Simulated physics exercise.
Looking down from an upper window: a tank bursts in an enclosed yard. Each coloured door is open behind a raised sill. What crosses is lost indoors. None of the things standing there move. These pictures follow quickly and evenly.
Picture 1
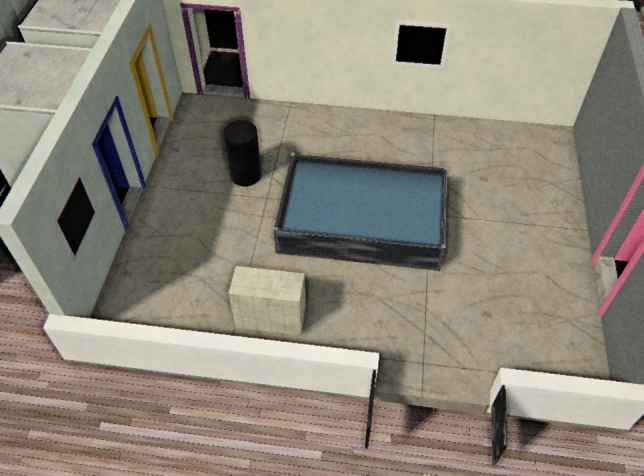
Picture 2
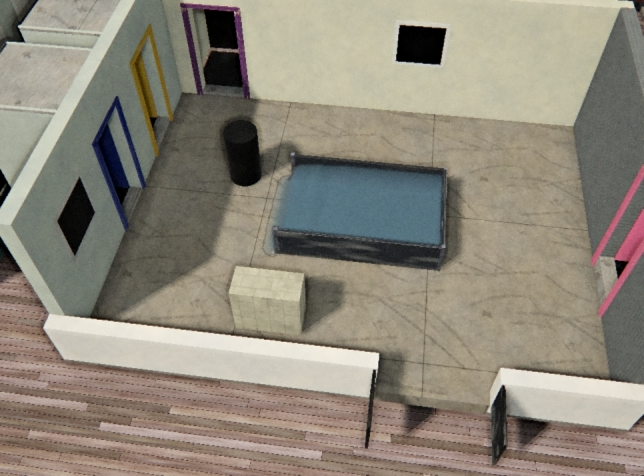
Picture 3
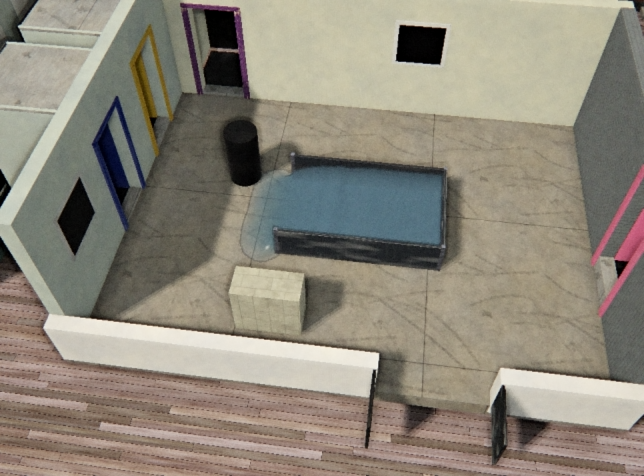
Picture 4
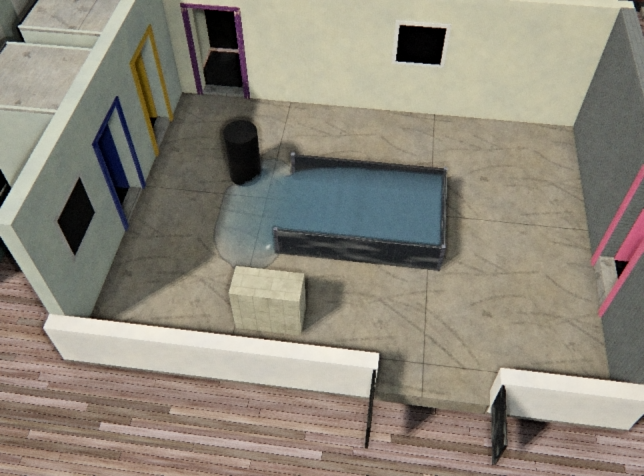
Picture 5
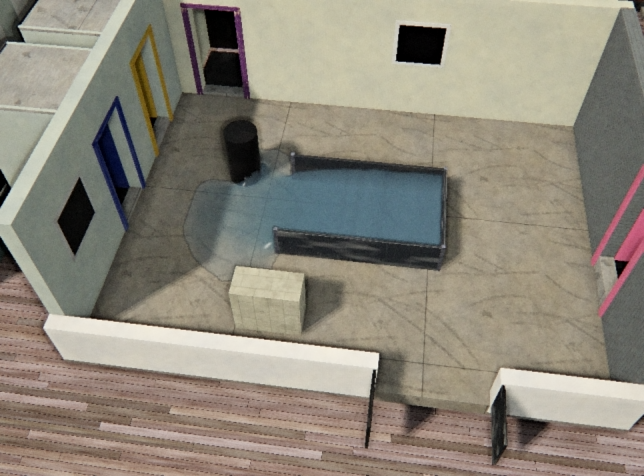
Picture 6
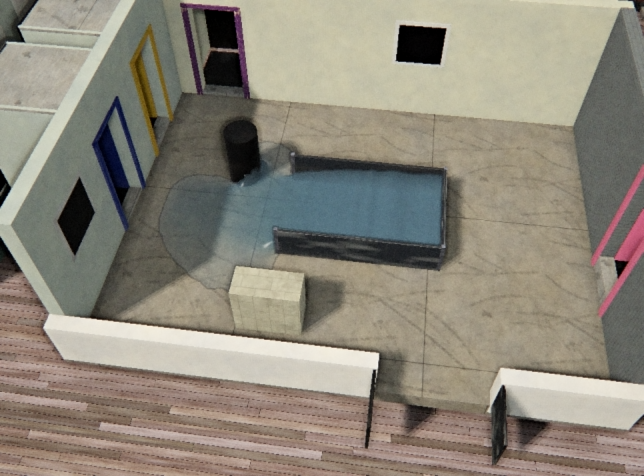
A blue tank opens at its left end and water spreads leftward across the floor.
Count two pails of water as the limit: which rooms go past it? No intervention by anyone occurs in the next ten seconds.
The blue door will let in too much. The pink door will let in an allowed amount. The purple door will let in too much. The yellow door will let in an allowed amount.
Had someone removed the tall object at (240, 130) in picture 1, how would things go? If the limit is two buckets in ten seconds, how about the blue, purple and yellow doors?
In short: Blue floods, purple goes over, yellow goes over.
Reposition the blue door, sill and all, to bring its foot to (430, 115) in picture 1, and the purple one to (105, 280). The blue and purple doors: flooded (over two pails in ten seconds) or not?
The blue one does not overflow, while the purple one overflows.
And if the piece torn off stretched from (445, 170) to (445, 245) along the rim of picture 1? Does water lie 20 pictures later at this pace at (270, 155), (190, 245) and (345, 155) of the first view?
Going in your order, I'd say still bare, then still bare, then still bare.
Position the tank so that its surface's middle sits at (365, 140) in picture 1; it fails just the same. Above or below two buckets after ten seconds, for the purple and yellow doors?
From what I see, the purple one gets past it and the yellow one gets past it.
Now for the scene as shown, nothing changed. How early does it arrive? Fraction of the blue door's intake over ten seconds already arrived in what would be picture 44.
Close to 90 %.
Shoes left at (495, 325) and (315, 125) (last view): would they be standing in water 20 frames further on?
Result, in the order given: Not wetted / wetted.
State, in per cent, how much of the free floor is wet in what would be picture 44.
Close to 60 percent, by my reckoning.
A moment on, water covers 20 % of the floor; the blue door over two buckets in, the pink door not reached, the purple door not reached, the yellow door not reached.
Next, water covers 30 % of the floor; the blue door far over two buckets in, the pink door not reached, the purple door wet at the sill, nothing in, the yellow door wet at the sill, nothing in.
Then, water covers 35 % of the floor; the blue door far over two buckets in, the pink door not reached, the purple door under two buckets in, the yellow door wet at the sill, nothing in.
Later, water covers 60 % of the floor; the blue door far over two buckets in, the pink door not reached, the purple door over two buckets in, the yellow door wet at the sill, nothing in.
In the end, water covers 90 % of the floor; the blue door far over two buckets in, the pink door wet at the sill, nothing in, the purple door over two buckets in, the yellow door wet at the sill, nothing in.
